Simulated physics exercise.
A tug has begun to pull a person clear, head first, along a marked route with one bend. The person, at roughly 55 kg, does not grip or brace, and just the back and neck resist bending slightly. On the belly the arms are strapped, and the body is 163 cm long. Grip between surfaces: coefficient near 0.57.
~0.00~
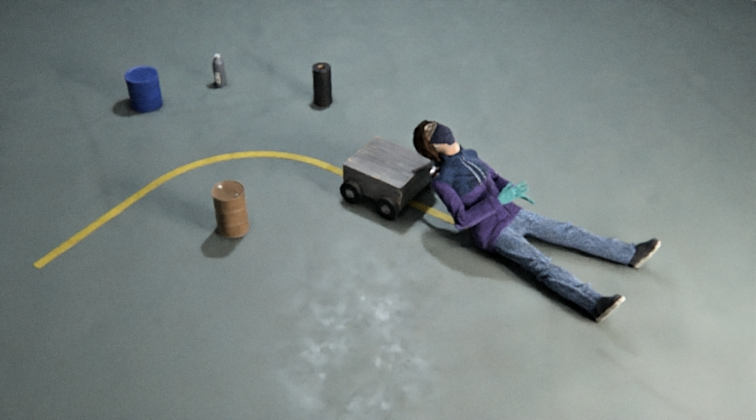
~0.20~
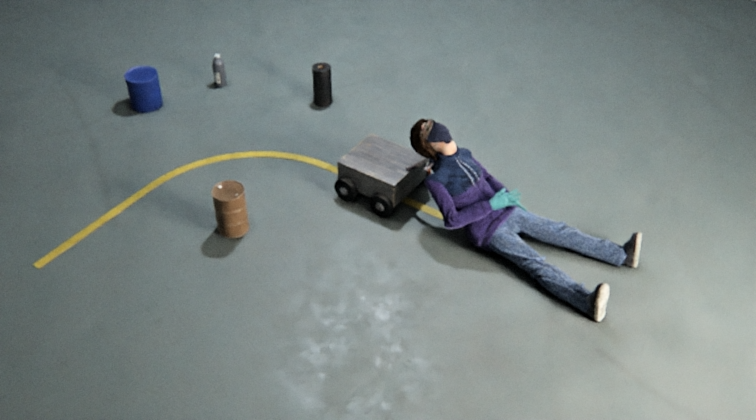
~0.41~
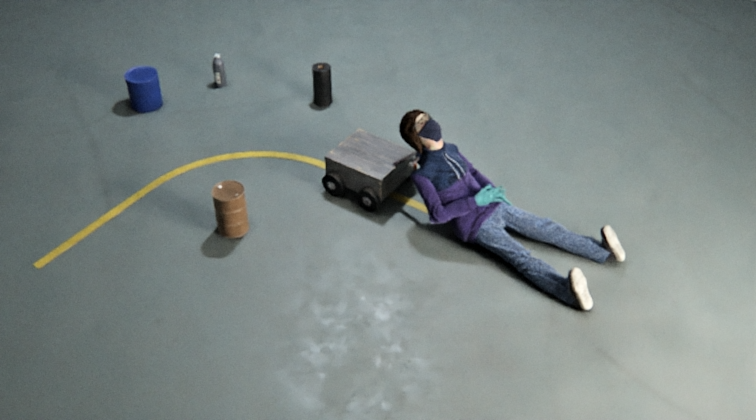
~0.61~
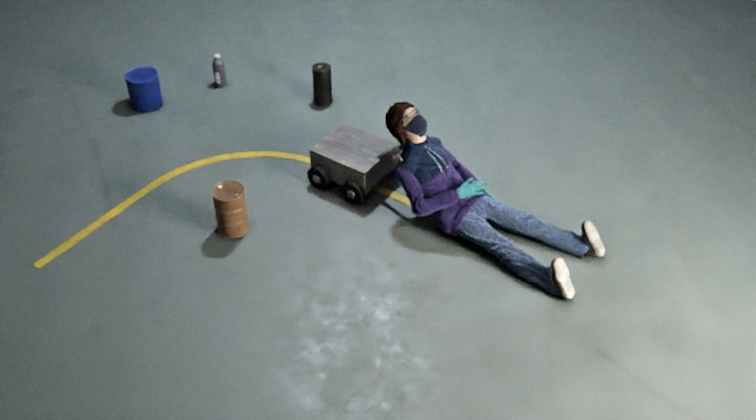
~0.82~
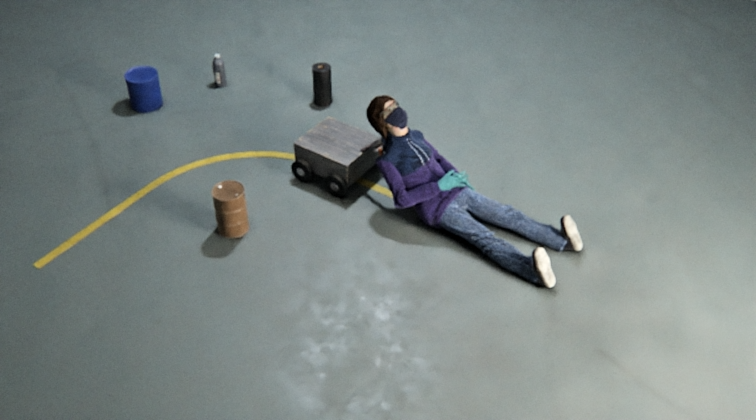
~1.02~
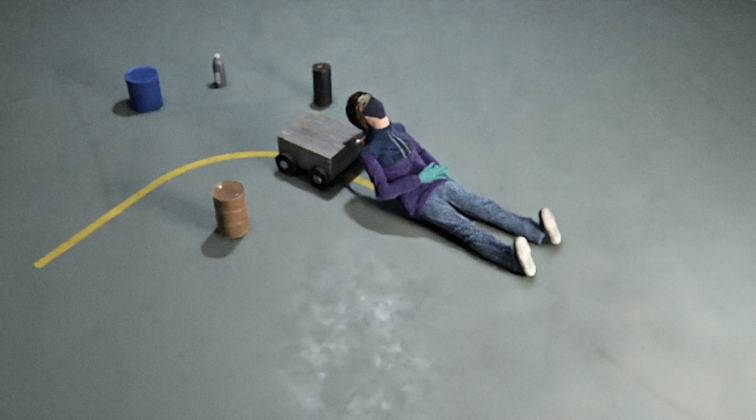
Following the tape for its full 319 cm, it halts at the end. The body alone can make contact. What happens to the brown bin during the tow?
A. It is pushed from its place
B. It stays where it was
B, it stays where it was.
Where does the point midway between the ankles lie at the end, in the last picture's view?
Estimate: About (196, 184).
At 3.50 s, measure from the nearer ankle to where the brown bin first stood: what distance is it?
The gap is about 70 cm.
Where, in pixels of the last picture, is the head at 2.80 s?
The head is close to (188, 90).
After 2.10 s the brown bin is where it stood, near (231, 209) in the last picture's view; the nearer ankle is 117 cm from that spot.
After 2.80 s the brown bin is where it stood, near (231, 209) in the last picture's view; the grey bottle where it stood; the nearer ankle is 90 cm from that spot.
After 3.50 s the brown bin is where it stood, near (231, 209) in the last picture's view; the nearer ankle is 69 cm from that spot.
After 4.20 s the brown bin is where it stood, near (231, 209) in the last picture's view; the grey bottle where it stood; the nearer ankle is 51 cm from that spot.
After 5.1 s, brown bin stays put; blue bucket stays put; black post stays put; grey bottle stays put.
